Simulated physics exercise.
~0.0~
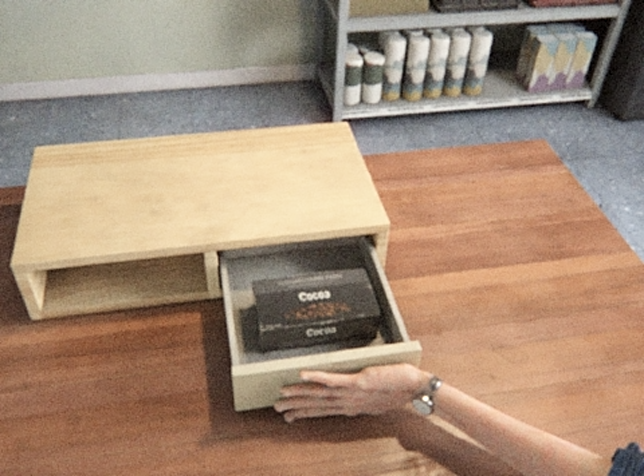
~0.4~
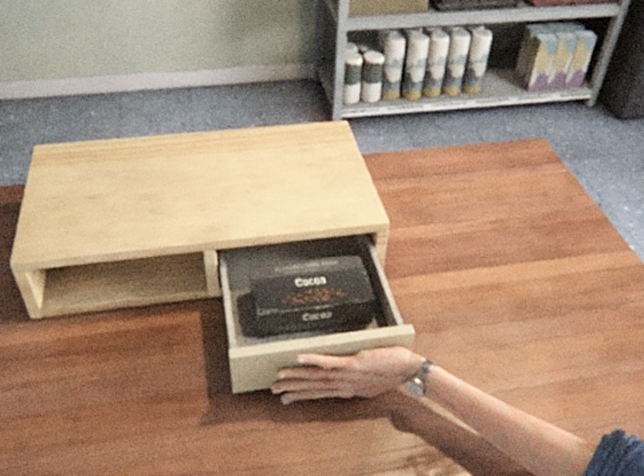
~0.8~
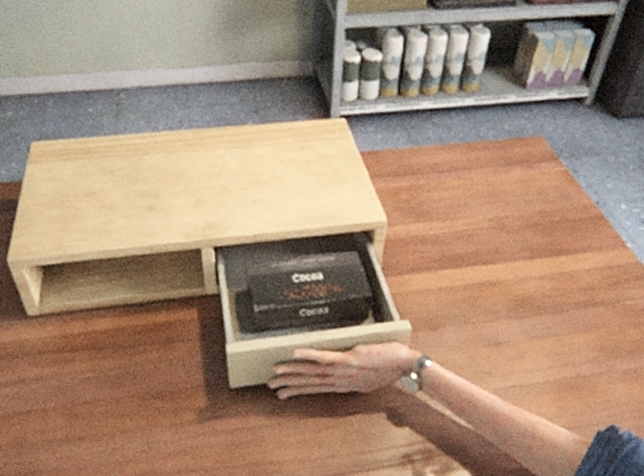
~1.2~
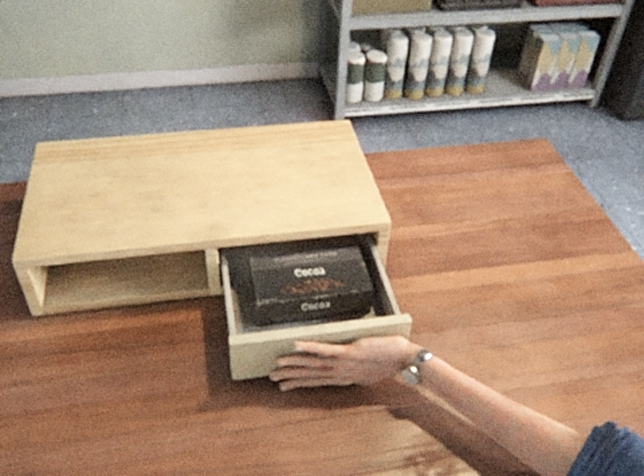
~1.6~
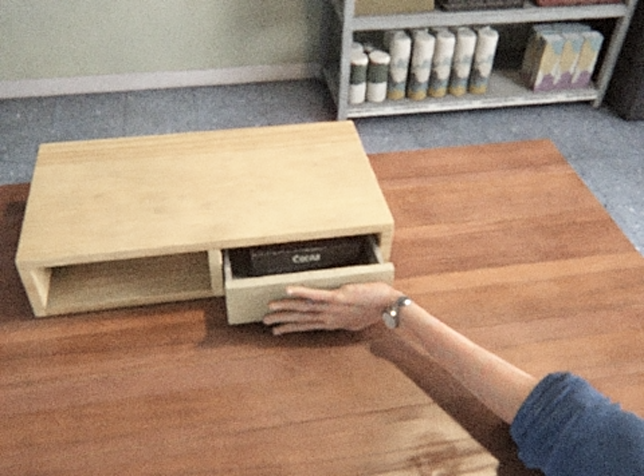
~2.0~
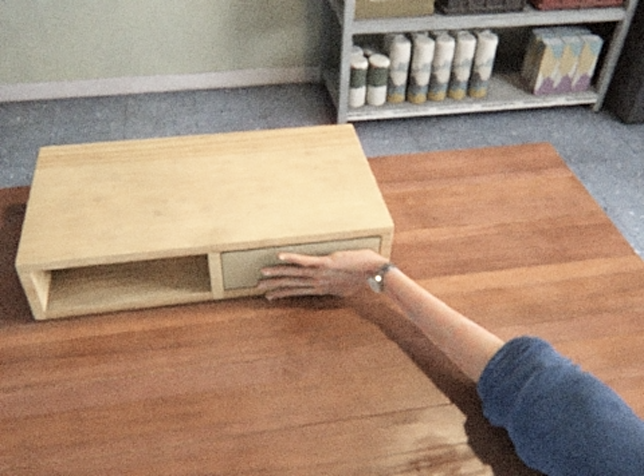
On a wooden table near a storage shelf, a hand rested against the front of an open drawer holding a dark cocoa box, then pushed it into the pale wooden chest, slowly at first, until the box was hidden and the drawer shut flush.
